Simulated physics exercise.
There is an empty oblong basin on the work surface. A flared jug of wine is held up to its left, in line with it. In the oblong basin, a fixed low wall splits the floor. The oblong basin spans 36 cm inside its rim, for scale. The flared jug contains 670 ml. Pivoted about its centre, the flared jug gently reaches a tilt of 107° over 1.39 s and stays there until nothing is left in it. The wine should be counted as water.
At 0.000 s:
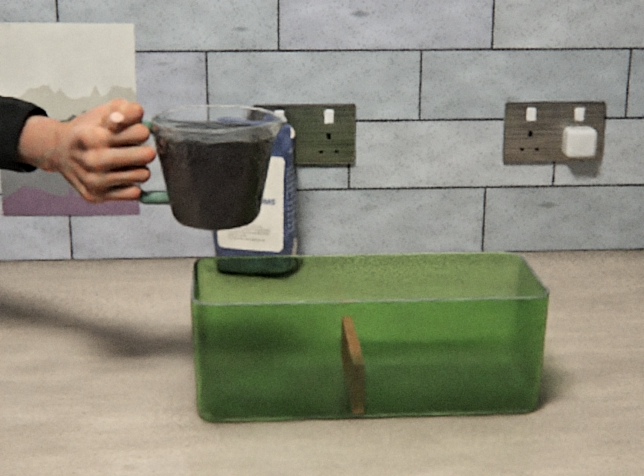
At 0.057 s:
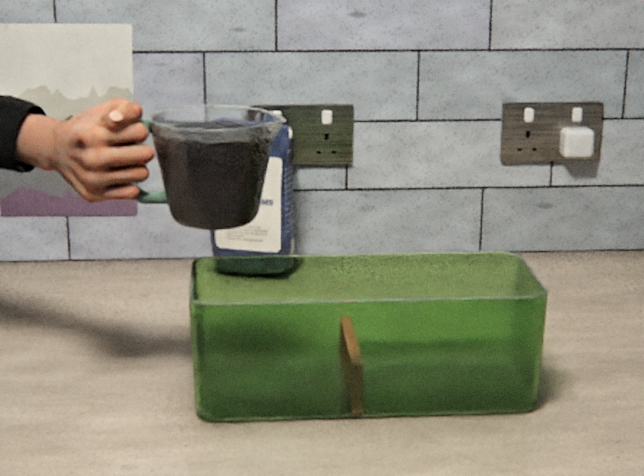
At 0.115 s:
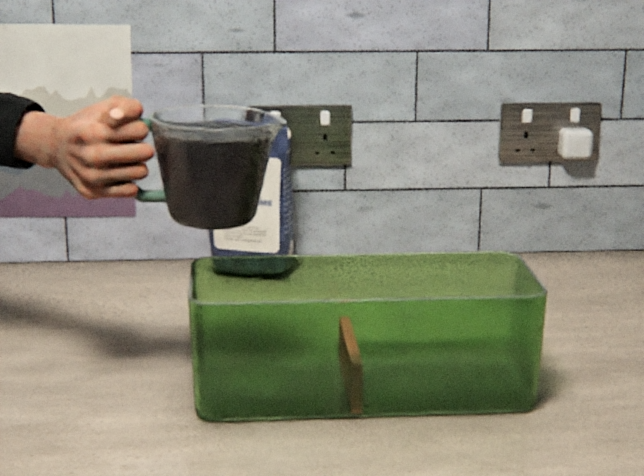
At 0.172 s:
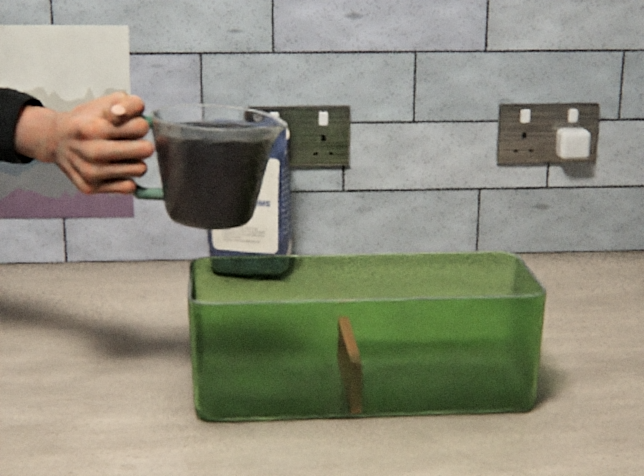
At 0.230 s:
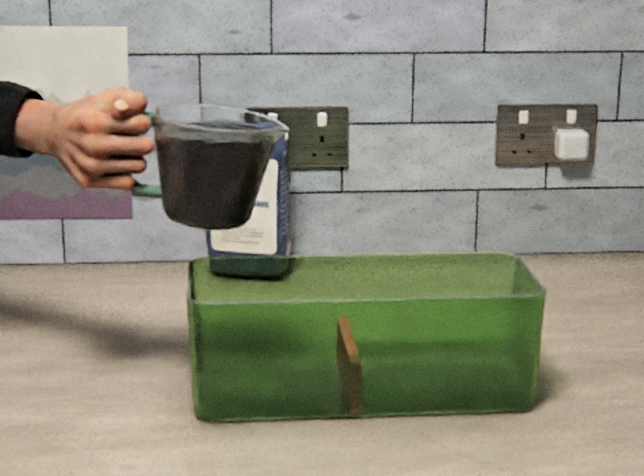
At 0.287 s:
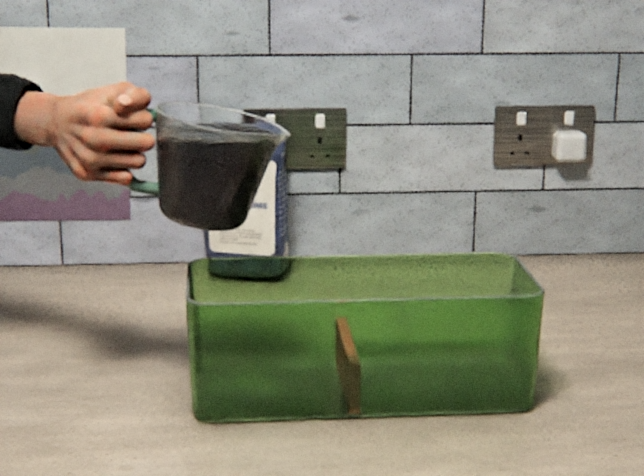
A hand holding a flared jug of dark liquid, tilting it slightly rightward above an empty green oblong basin with a low divider.
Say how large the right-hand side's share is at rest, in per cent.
Its share is roughly 46 per cent.
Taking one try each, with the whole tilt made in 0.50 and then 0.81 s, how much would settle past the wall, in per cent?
Result: 20 per cent, then 30 per cent.
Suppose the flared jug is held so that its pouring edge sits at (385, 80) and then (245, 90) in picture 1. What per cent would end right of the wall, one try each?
In order, 95 and 5 per cent.
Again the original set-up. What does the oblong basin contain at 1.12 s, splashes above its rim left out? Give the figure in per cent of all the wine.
Reading: Approx. 80 %.
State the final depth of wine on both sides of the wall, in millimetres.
Depths: Left near 16 mm, right near 12 mm.
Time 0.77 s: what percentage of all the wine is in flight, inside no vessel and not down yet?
Some 20 % is the figure.
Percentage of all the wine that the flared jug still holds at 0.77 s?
Remaining: Near 68 % of the total.
After 0.77 s the tilt is 62° and 68 per cent is still to pour, 3 is left of the wall and 10 right of it.
After 1.12 s the tilt is 97° and 11 per cent is still to pour, 35 is left of the wall and 46 right of it.
After 1.49 s the tilt is 107° and 0 per cent is still to pour, 53 is left of the wall and 46 right of it.
After 1.89 s the tilt is 107° and 0 per cent is still to pour, 53 is left of the wall and 46 right of it.
In the end 53 per cent lies left of the wall, 46 right of it and 1 outside.
